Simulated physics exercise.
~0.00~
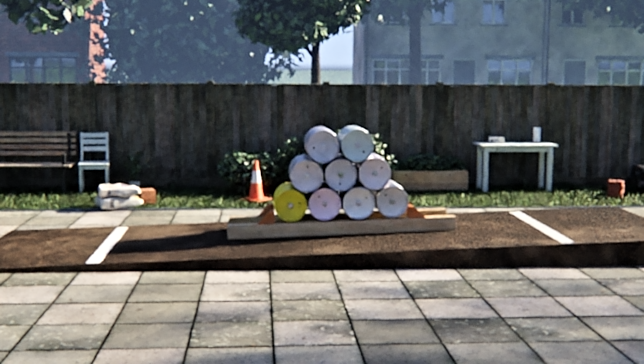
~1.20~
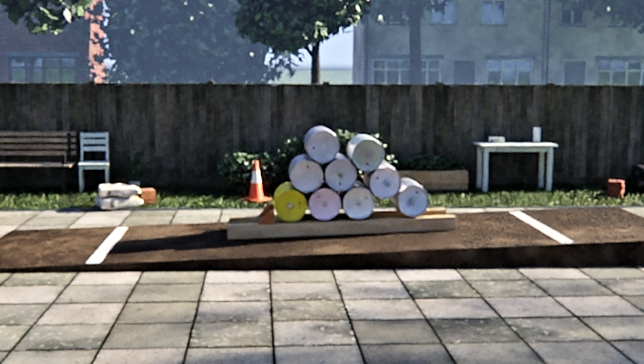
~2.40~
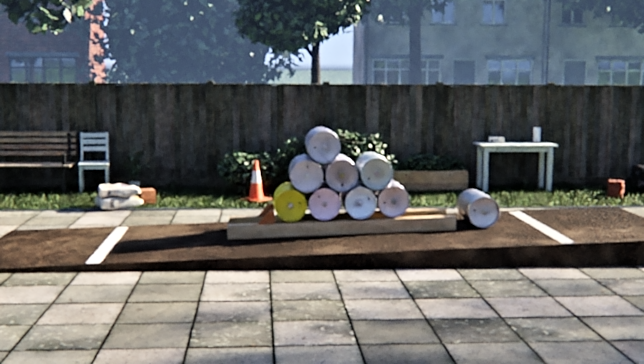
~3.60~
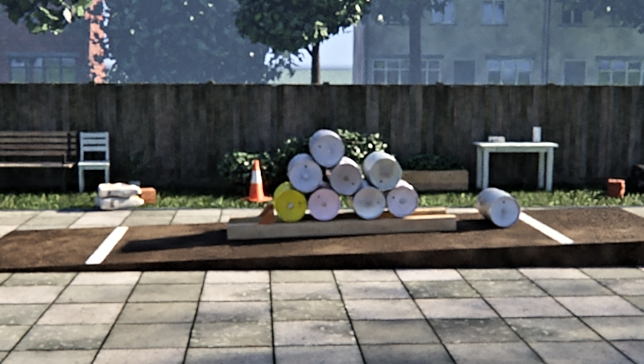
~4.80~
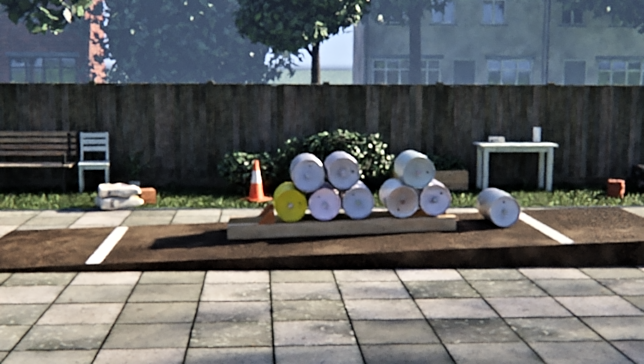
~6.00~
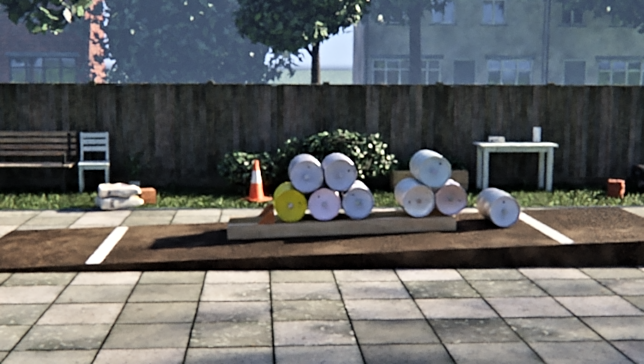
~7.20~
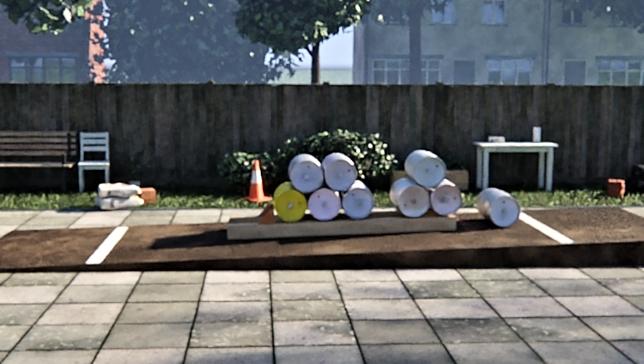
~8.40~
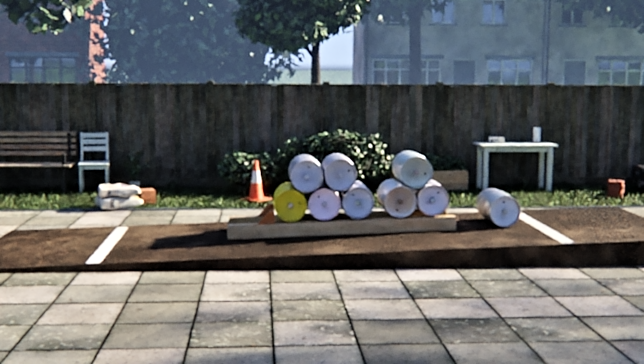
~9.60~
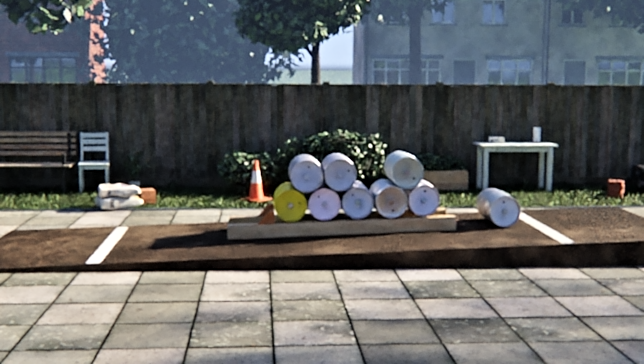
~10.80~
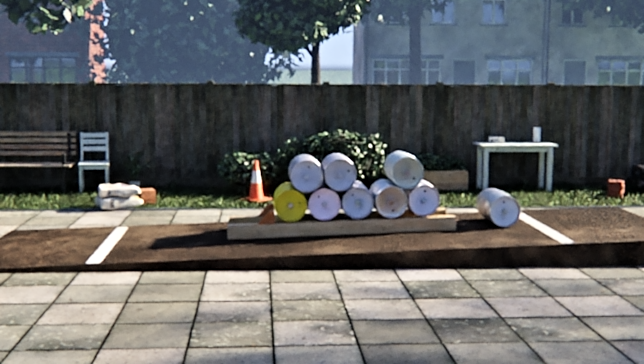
Stacked pale kegs slumping rightward, one rolling off onto the soil, the rest settling on timbers with the yellow keg unmoved.
